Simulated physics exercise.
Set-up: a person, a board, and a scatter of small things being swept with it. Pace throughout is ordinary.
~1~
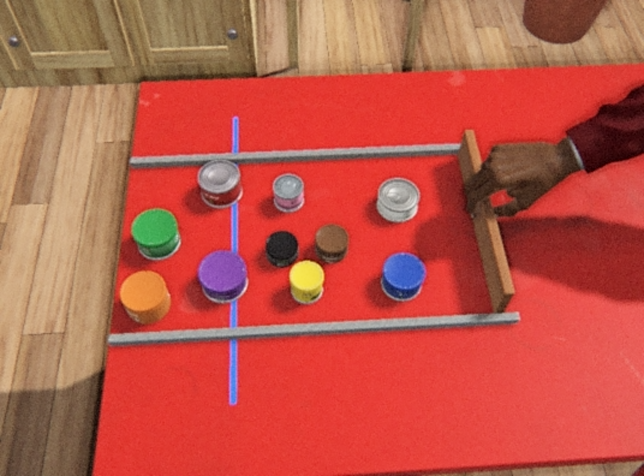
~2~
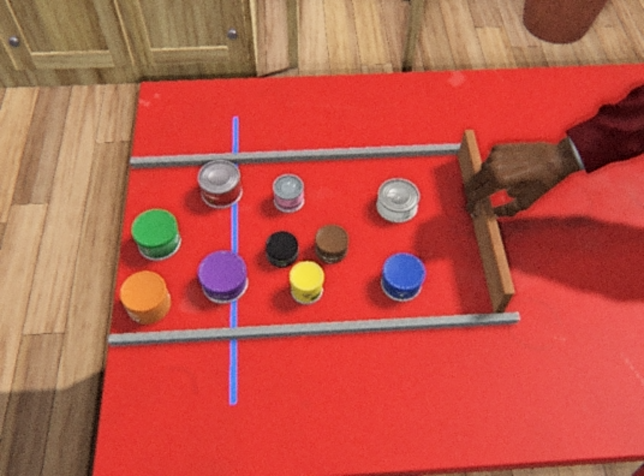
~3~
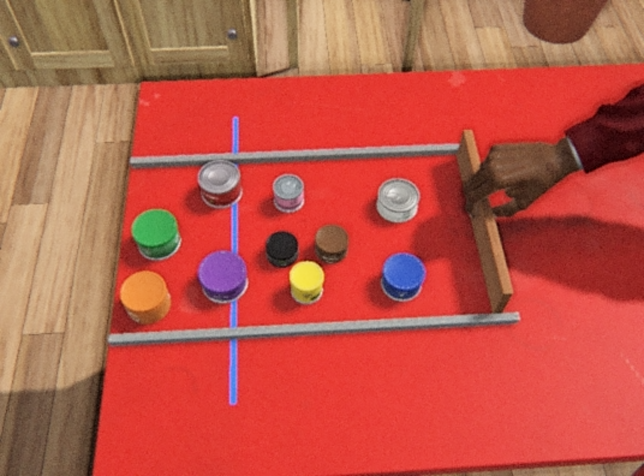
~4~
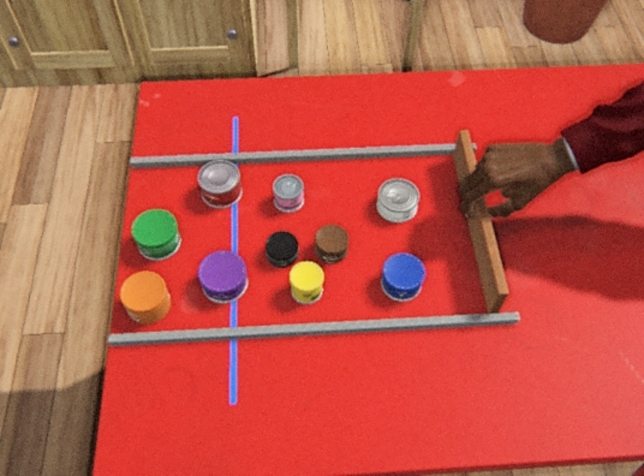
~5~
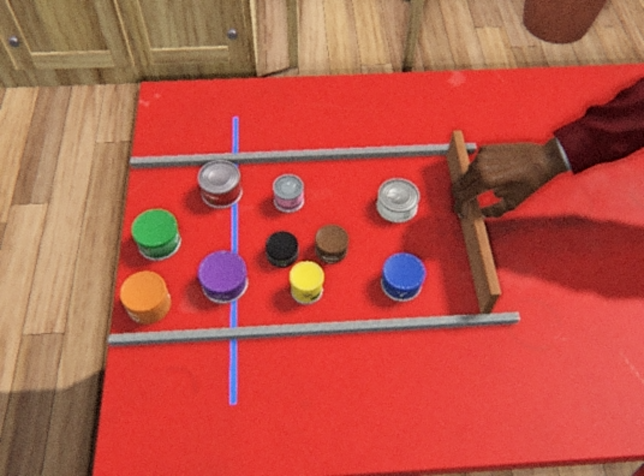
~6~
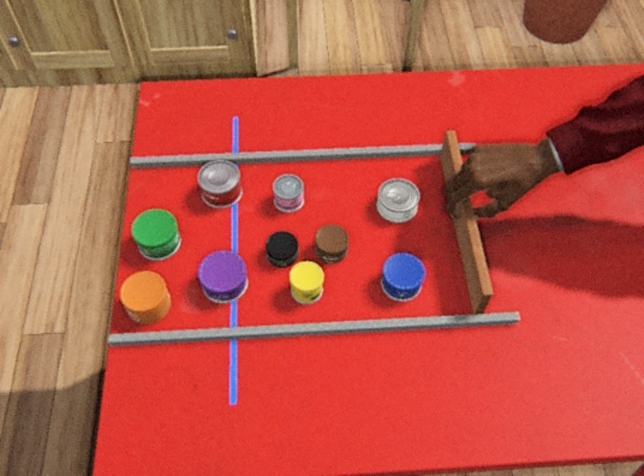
A wooden board, gripped by a hand in a dark red sleeve, rests at the right end of two grey rails on a red table, then slides slightly left. The ten colourful lidded pots and tins between the rails, some near a blue line, stay still, untouched by the board.
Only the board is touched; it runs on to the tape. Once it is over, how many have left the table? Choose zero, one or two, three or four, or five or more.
Zero of them have left the table.
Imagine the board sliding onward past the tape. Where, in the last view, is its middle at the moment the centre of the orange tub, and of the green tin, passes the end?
Roughly (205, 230); roughly (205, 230).
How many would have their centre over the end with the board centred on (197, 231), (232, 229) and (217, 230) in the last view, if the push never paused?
By position: 2 / 0 / 0.
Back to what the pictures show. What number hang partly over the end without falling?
Things overhanging at the end: 0.
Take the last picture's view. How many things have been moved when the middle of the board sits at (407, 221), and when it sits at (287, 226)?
It comes to 2 for the first spot, 8 for the other.
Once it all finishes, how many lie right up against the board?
It touches 3.
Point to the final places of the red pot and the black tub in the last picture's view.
(165, 175), and the other (185, 242).
A little later, none off yet; orange tub at rest near (146, 298); green tin at rest near (157, 235); red pot at rest near (221, 184).
When it is over, the number that fall off is zero.
